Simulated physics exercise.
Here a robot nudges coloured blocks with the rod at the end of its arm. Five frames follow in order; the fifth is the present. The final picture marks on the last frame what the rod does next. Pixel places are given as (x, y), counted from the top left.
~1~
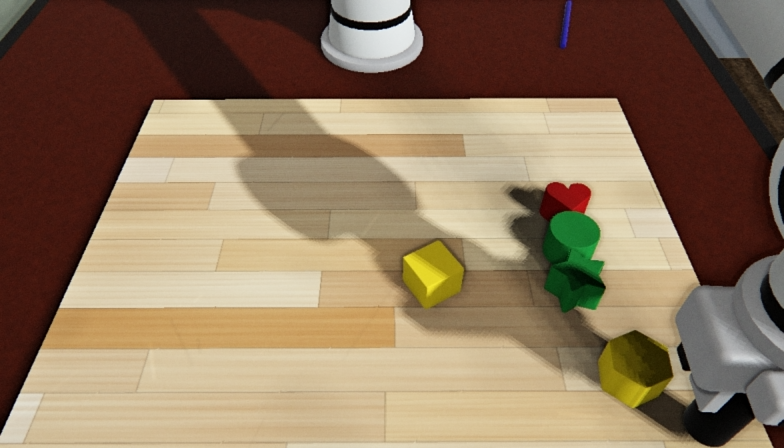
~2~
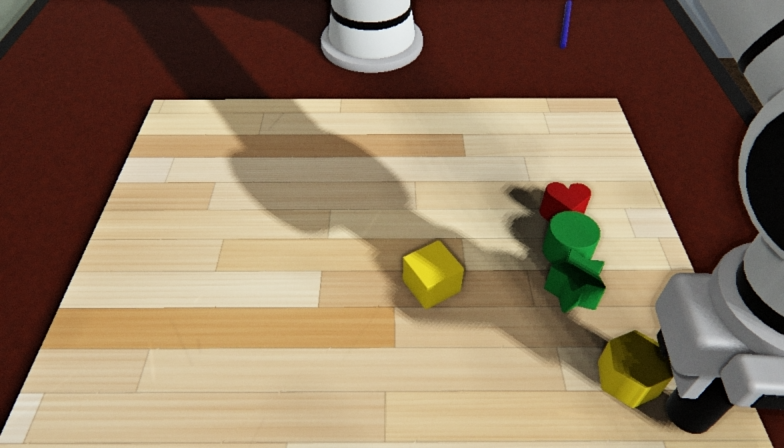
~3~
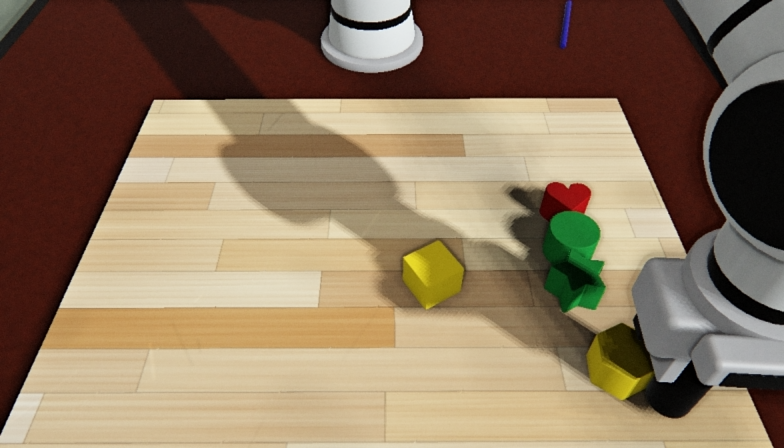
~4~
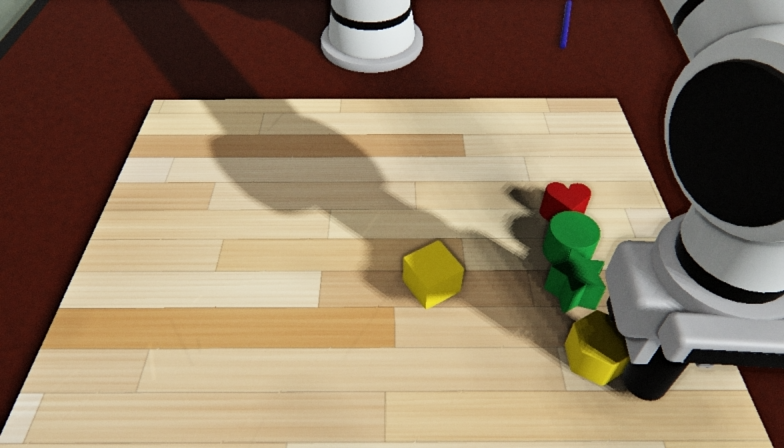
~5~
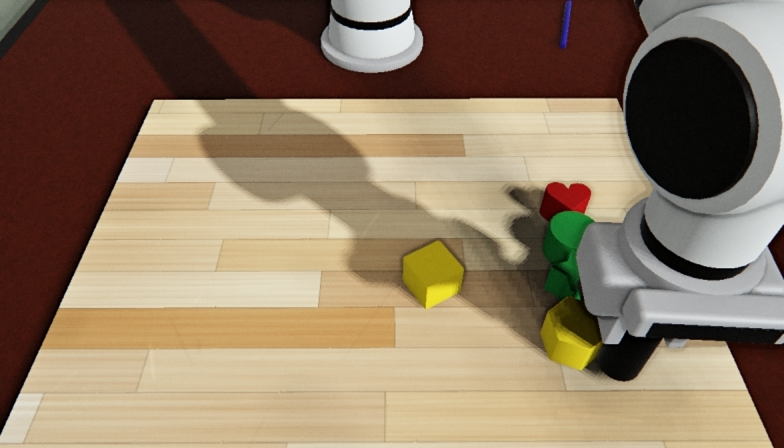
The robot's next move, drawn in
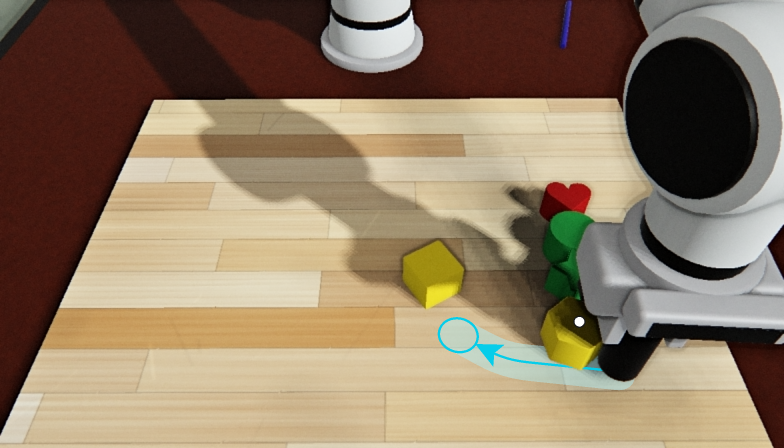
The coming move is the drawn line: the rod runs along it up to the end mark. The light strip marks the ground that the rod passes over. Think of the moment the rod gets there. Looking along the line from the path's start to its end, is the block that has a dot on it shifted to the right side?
In short: Yes.
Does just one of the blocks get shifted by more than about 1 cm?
Yes
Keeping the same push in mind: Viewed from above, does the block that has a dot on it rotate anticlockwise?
Short answer: No.
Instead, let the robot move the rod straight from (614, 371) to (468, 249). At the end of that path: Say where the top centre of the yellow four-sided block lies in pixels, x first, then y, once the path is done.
It will end up at (408, 259).
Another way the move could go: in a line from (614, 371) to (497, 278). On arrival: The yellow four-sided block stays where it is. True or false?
Verdict: False.
The line goes from (614, 371) by way of (532, 363) to (458, 335); the dot is on the yellow hexagonal block.
The first path, step by step. One third of the way, rod at (562, 358); yellow hexagonal block at (543, 305), turned 30° clockwise.
Two thirds of the way, rod at (507, 349); yellow hexagonal block at (536, 300), turned 45° clockwise.
At the end, rod at (460, 327); yellow four-sided block unmoved; yellow hexagonal block at (536, 300), turned 45° clockwise.
